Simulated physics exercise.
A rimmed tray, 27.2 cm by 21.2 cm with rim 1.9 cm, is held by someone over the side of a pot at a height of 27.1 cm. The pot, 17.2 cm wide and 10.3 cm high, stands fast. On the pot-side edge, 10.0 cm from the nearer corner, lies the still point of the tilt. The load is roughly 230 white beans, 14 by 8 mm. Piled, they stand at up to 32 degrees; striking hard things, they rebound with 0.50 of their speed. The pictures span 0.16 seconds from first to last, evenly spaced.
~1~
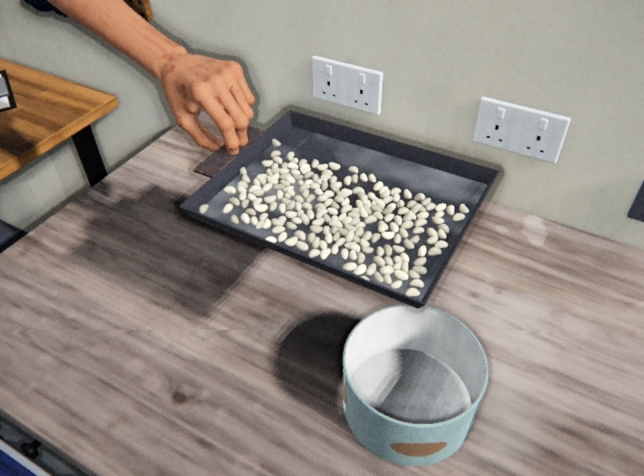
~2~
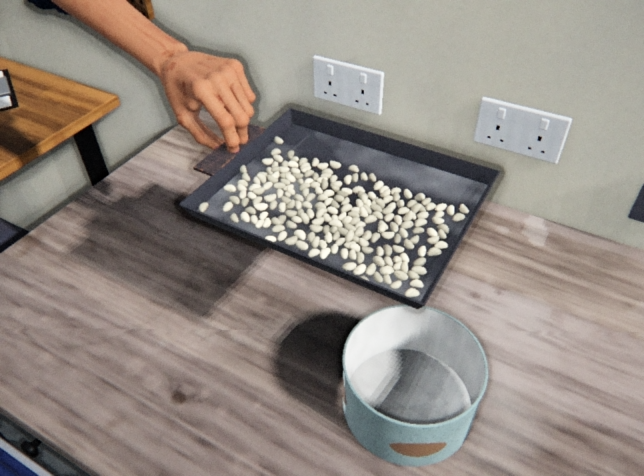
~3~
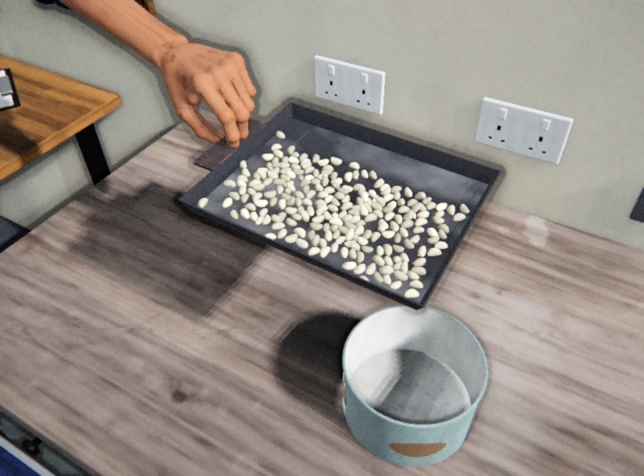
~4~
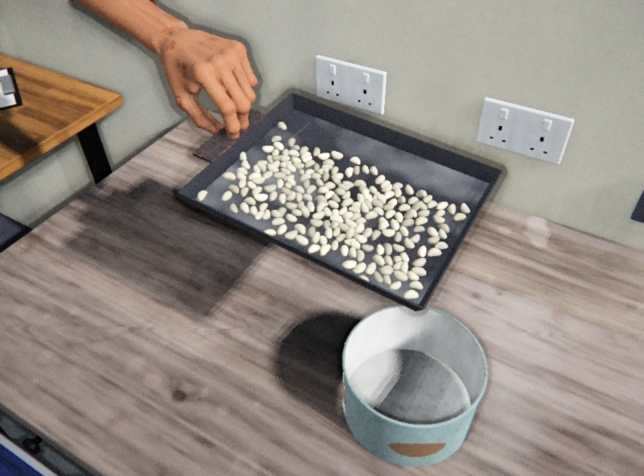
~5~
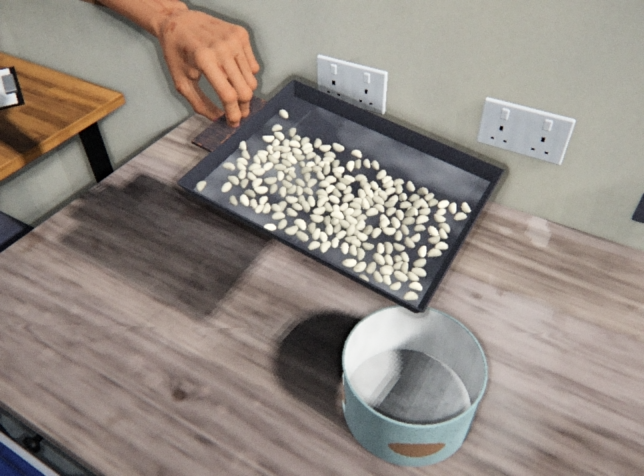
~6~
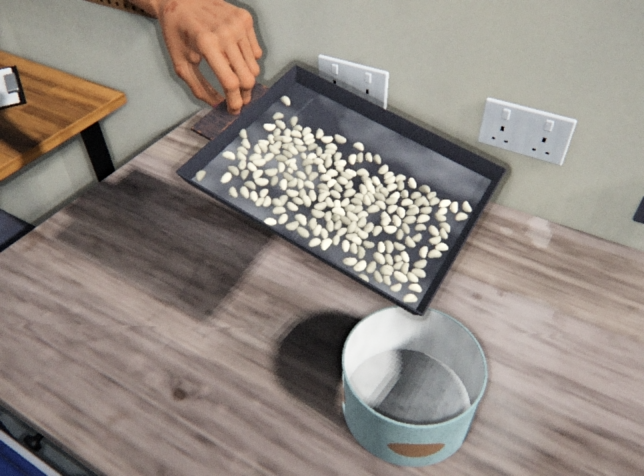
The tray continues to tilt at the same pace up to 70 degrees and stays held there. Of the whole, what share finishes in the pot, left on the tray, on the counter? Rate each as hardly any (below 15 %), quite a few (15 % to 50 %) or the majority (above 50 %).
I would put it this way: Pot: Quite a few, tray: Hardly any, counter: The majority.
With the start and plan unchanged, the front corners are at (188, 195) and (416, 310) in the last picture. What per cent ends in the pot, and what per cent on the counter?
You'd end with pot at 70 and counter at 30.
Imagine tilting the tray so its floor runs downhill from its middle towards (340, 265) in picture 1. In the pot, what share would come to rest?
That would be close to 60 per cent.
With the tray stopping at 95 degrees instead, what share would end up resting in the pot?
Then about 40 per cent.
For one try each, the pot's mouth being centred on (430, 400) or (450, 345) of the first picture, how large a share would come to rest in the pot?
Estimates: 75 in a hundred and 20 in a hundred.
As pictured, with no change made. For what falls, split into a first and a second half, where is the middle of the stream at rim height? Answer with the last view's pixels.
Earlier half close to (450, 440), later half at (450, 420) in pixels.
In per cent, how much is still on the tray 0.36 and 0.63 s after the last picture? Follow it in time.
About 100, 20.
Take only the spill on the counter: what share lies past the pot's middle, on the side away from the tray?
I reckon around 100 per cent.
Then, 0.22 s after the last picture, tilt 43 degrees; the tray holds 100 %, the pot 0 %.
Then, 0.36 s after the last picture, tilt 62 degrees; the tray holds 100 %, the pot 0 %.
Then, 0.63 s after the last picture, tilt 70 degrees; the tray holds 20 %, the pot 15 %.
In the end, pot 30 %, tray 5 %, counter 60 %.
